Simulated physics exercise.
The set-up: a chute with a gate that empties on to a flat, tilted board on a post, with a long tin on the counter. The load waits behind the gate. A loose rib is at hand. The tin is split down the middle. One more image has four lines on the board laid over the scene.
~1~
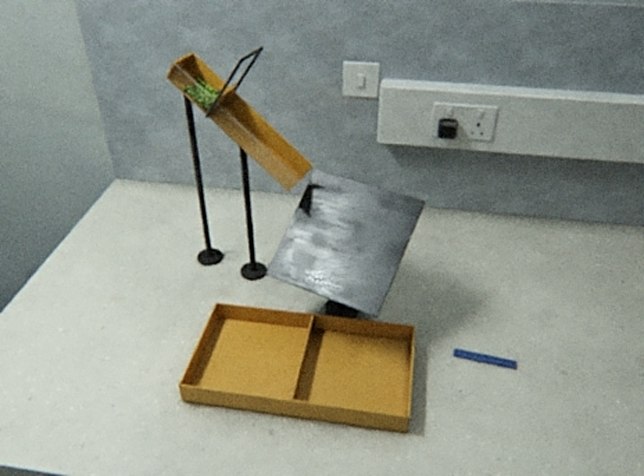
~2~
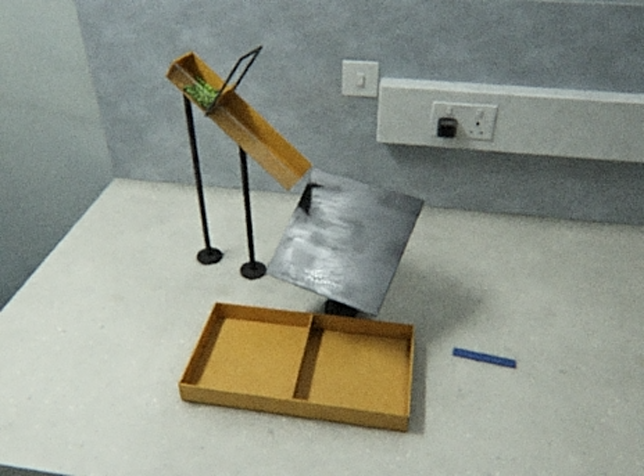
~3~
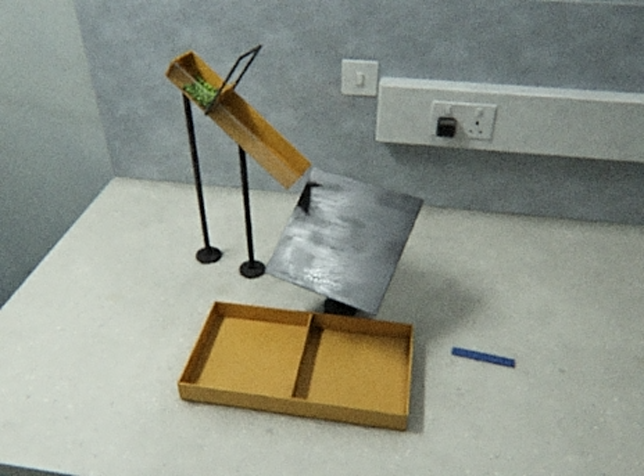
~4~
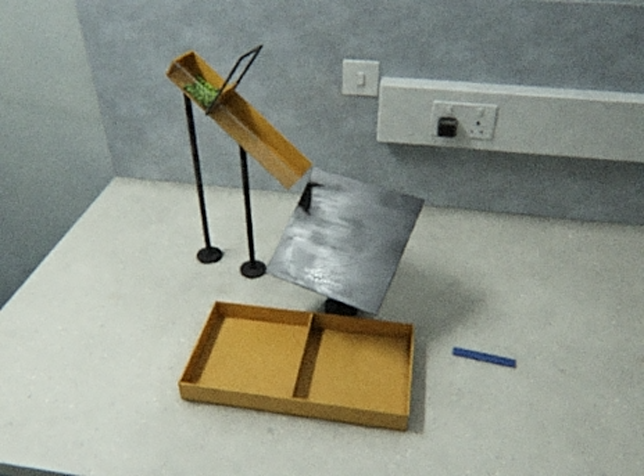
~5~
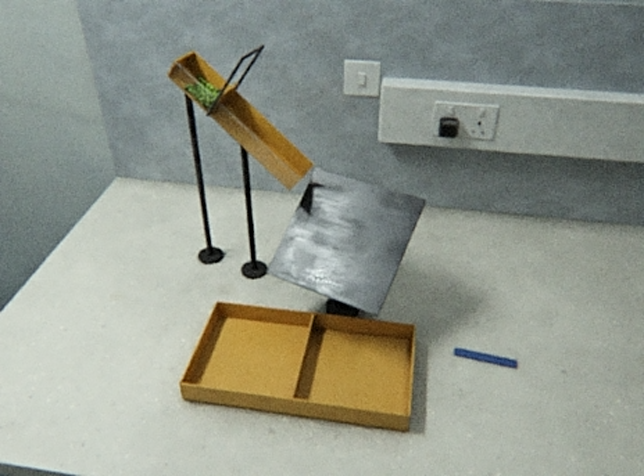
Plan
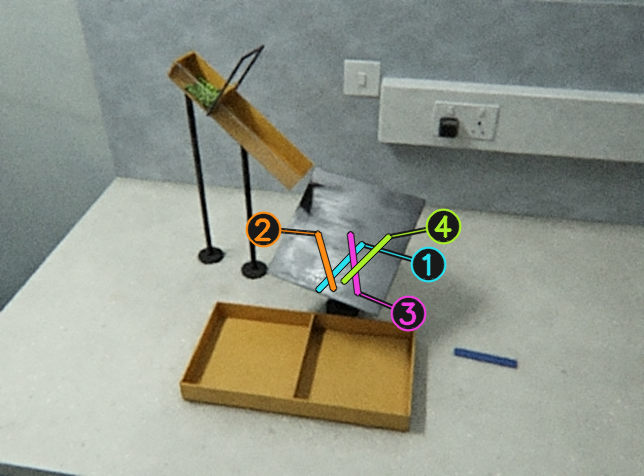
Nothing moves apart from a very slight shake of the view. A small green heap stays behind the closed gate near the top of a sloping tan chute, above a tilted grey board, while the divided tin sits empty on the counter with a blue strip lying to its right.
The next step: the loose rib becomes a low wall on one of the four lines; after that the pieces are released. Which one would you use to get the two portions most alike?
The answer is line 4.
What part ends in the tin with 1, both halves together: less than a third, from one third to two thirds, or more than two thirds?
Line 1 gives more than two thirds.
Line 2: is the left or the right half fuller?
More lands on the right.
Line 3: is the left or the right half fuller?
The right half.
On the marked copy, line 1 from (362, 244) to (318, 289); line 2 from (317, 234) to (333, 288); line 3 from (350, 234) to (357, 292); line 4 from (388, 237) to (344, 281).
Choosing 1, of what is caught, the larger part in the left half, about a tenth in the right.
Choosing 2, of what is caught, about a tenth in the left half, almost all in the right.
Choosing 3, of what is caught, roughly a quarter in the left half, the larger part in the right.
Choosing 4, of what is caught, roughly half in the left half, roughly half in the right.
